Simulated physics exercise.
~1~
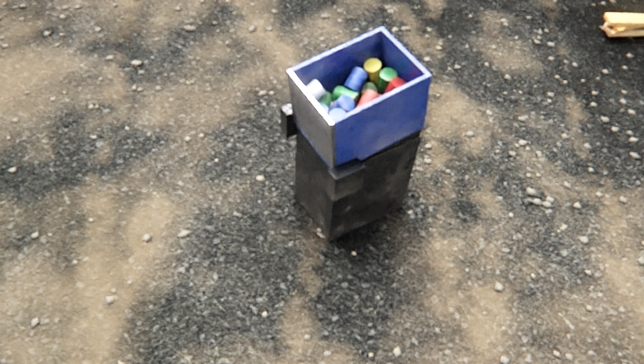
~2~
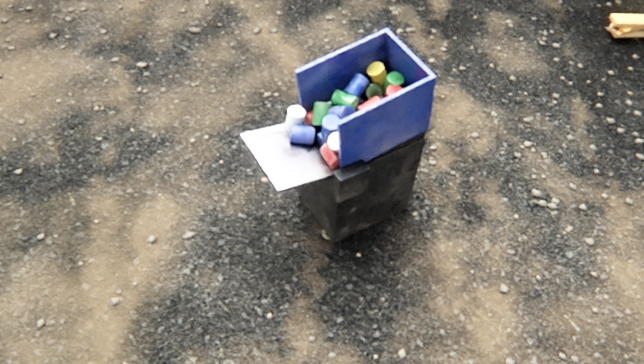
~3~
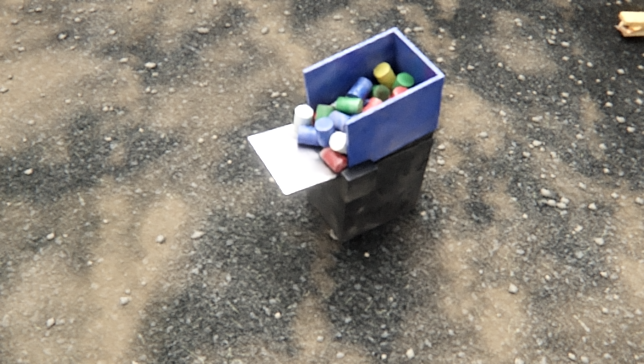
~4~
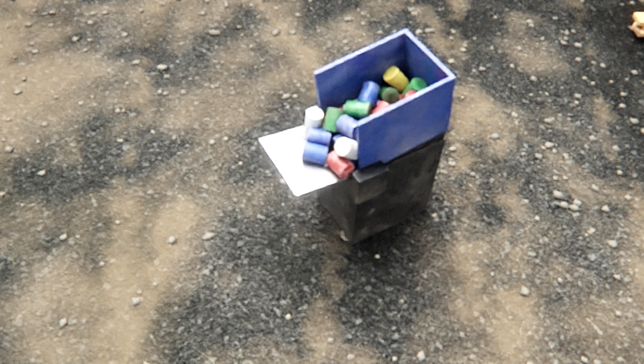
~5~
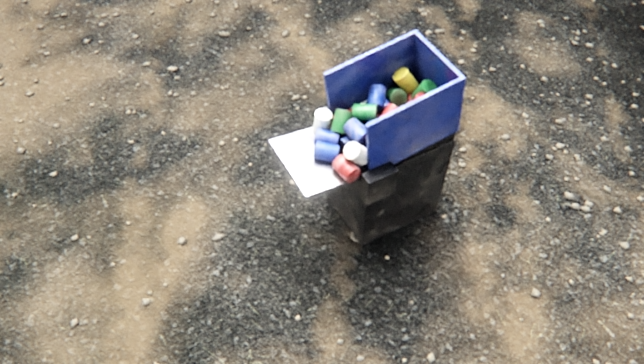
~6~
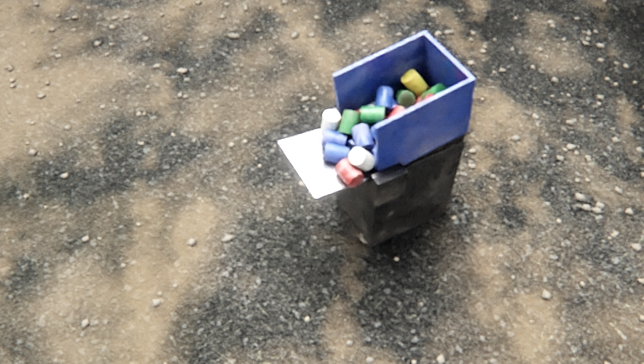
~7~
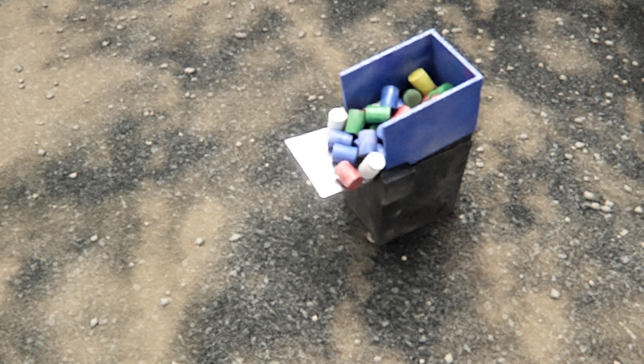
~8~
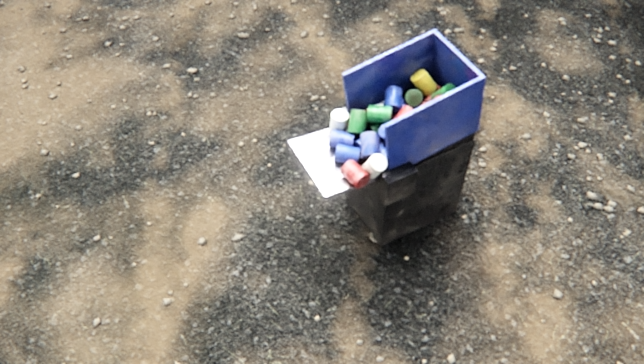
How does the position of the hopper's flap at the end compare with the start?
At the start the flap stands upright, closing the left side of the blue hopper. By the end it lies on its side, swung open and sticking out to the left with some of the small containers resting on it.
